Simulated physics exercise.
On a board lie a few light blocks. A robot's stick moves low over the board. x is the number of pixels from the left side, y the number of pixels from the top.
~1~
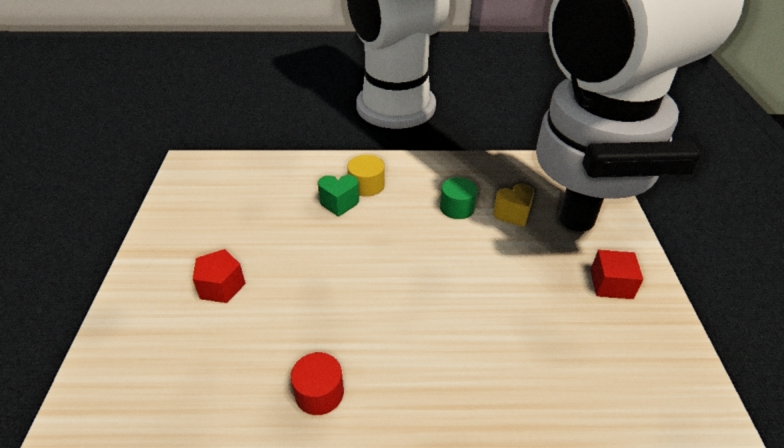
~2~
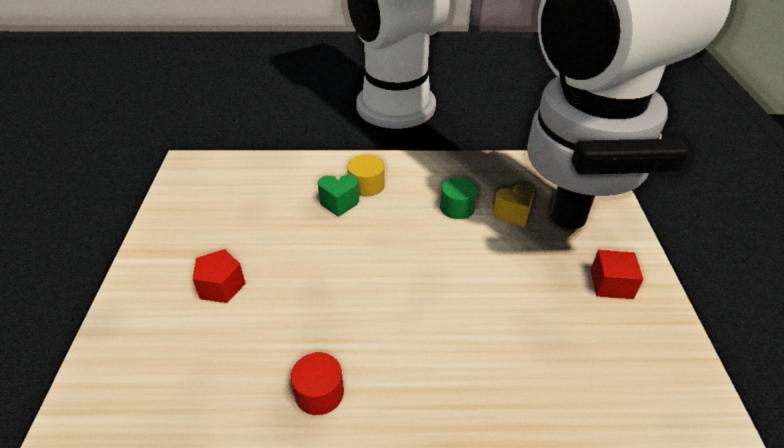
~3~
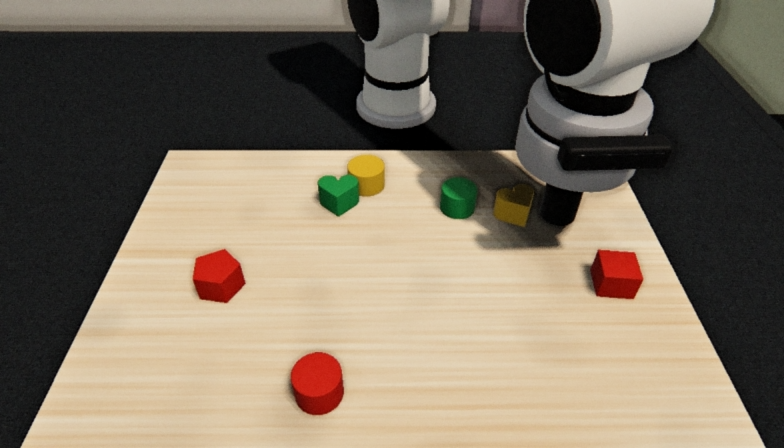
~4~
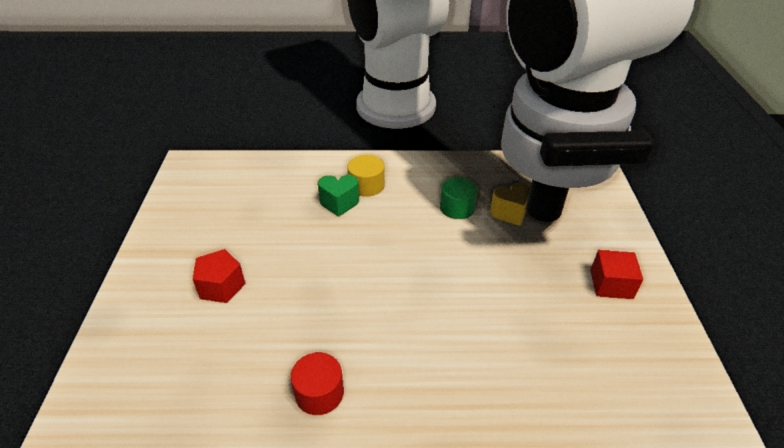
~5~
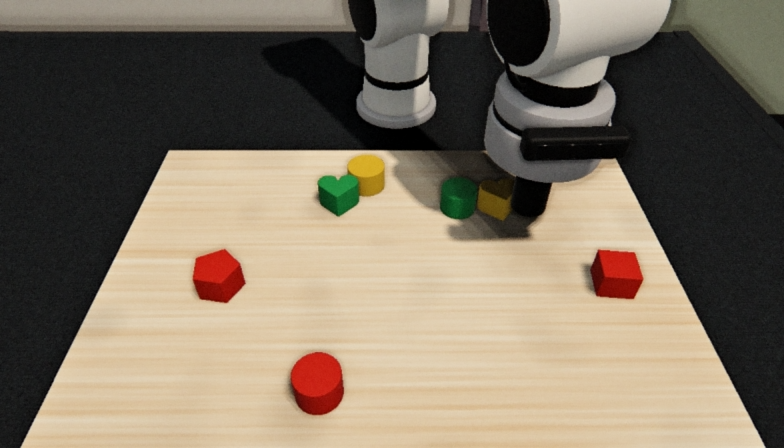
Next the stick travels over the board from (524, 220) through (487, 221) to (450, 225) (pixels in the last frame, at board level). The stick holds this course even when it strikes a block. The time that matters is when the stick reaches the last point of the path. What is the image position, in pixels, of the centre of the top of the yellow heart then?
For the centre of its top, I'd go with (481, 180).
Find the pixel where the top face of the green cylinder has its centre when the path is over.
At the end it should sit near (435, 184).
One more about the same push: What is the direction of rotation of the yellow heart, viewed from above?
Top view: Clockwise.
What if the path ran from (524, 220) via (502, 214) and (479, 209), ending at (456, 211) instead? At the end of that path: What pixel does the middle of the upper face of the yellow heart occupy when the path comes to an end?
In the picture, that point is around (464, 169).
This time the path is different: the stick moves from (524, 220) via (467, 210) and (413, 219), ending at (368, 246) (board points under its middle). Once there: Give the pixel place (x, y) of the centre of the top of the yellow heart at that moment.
Somewhere near (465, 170).
The first path, step by step. Halfway along, stick at (489, 206); green cylinder at (452, 187); yellow heart at (482, 180), turned 40° clockwise.
At the end, stick at (452, 210); green cylinder at (435, 184); yellow heart at (481, 180), turned 45° clockwise.
